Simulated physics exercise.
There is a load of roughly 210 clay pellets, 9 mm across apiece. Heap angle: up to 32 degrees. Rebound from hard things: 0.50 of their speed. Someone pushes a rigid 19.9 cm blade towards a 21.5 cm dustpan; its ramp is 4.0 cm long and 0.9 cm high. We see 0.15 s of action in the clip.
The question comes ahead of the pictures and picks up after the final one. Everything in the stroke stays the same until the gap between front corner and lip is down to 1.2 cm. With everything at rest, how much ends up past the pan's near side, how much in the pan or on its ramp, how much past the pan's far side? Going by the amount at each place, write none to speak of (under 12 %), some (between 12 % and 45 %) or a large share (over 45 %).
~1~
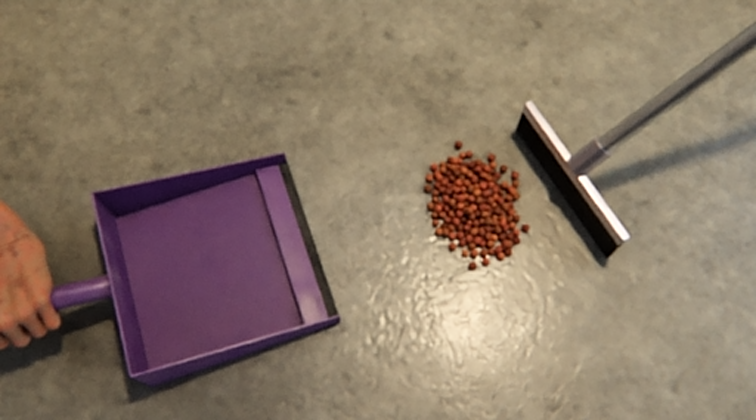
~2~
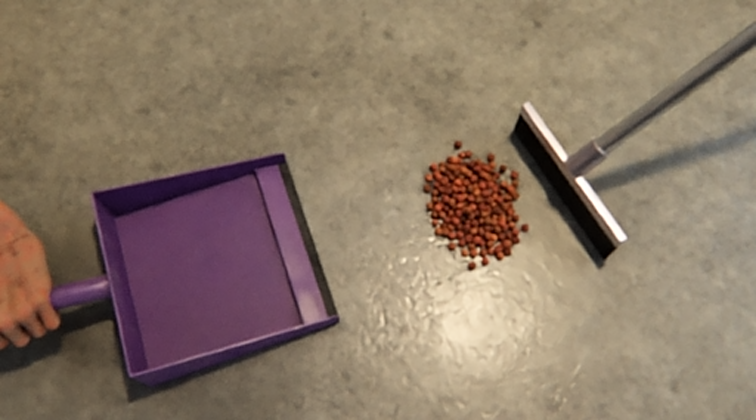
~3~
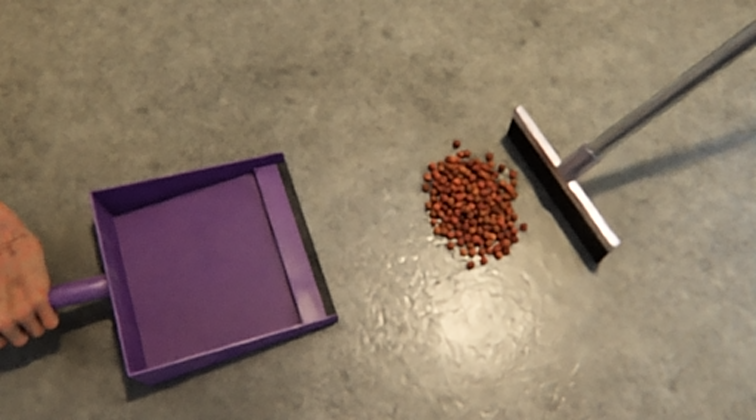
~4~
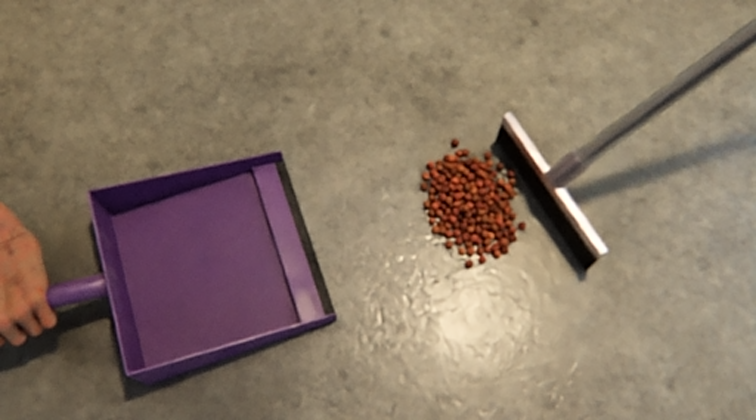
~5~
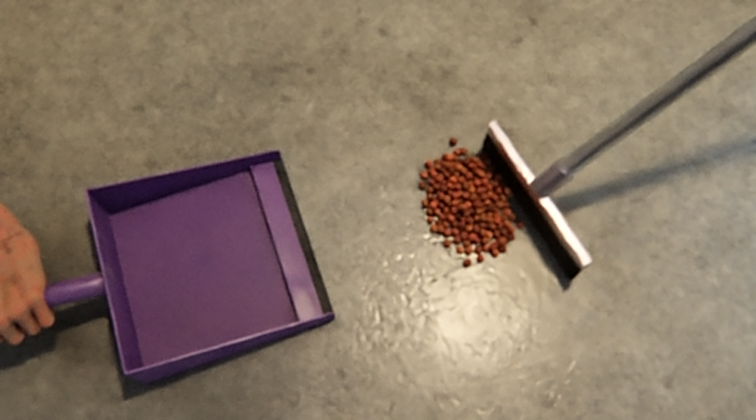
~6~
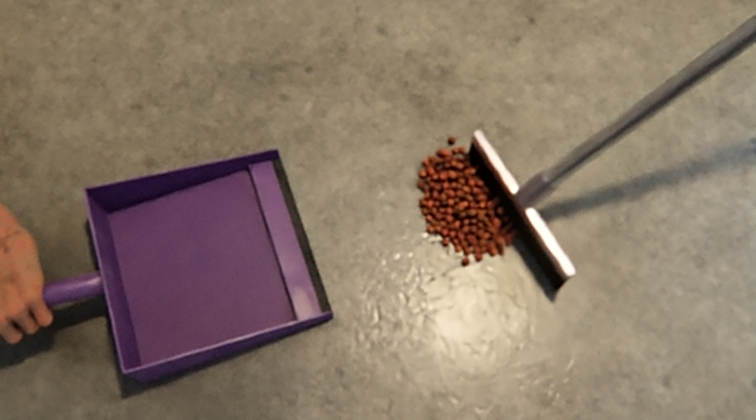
Near side: Some, pan: Some, far side: None to speak of.
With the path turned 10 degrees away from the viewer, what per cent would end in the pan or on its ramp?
Roughly 45 percent.
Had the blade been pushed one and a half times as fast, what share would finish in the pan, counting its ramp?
Then about 30 per cent.
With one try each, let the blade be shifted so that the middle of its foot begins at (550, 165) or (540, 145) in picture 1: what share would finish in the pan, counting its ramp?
The two tries give about 30 % and about 35 %.
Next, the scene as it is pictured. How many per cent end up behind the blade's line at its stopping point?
Some 30 percent of it.
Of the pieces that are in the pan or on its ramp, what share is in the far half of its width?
Close to 0 %.
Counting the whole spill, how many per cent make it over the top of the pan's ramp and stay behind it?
About 10 %.
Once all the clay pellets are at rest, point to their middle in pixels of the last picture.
At about (316, 293).
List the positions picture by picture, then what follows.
The first picture shows blade from (621, 240) to (528, 109), moved 0.0 cm, 0 of the pieces shifted so far; middle of the pieces at (475, 203); pan at (207, 272).
The second picture shows blade from (619, 241) to (525, 111), moved 0.3 cm, 0 of the pieces shifted so far; middle of the pieces at (474, 202).
The third picture shows blade from (611, 246) to (518, 114), moved 1.3 cm, 0 of the pieces shifted so far; middle of the pieces at (473, 202).
The fourth picture shows blade from (599, 253) to (507, 121), moved 2.9 cm, 0 of the pieces shifted so far; middle of the pieces at (471, 201).
The fifth picture shows blade from (584, 263) to (492, 129), moved 5.1 cm, 9 of the pieces shifted so far; middle of the pieces at (470, 199).
The sixth picture shows blade from (568, 274) to (476, 139), moved 7.3 cm, 162 of the pieces shifted so far; middle of the pieces at (463, 198); pan at (200, 268).
Then, 0.16 s after the last picture, middle of the blade 13 cm from the lip; 0 % over the lip, far side 0 %, near side 20 %.
Then, 0.27 s after the last picture, middle of the blade 5 cm from the lip; 0 % over the lip, far side 0 %, near side 35 %.
Then, 0.51 s after the last picture, middle of the blade 3 cm from the lip; 20 % over the lip, far side 0 %, near side 40 %.
In the end, near side 40 %, pan 20 %, far side 0 %, in front of the lip or behind the blade 40 %.
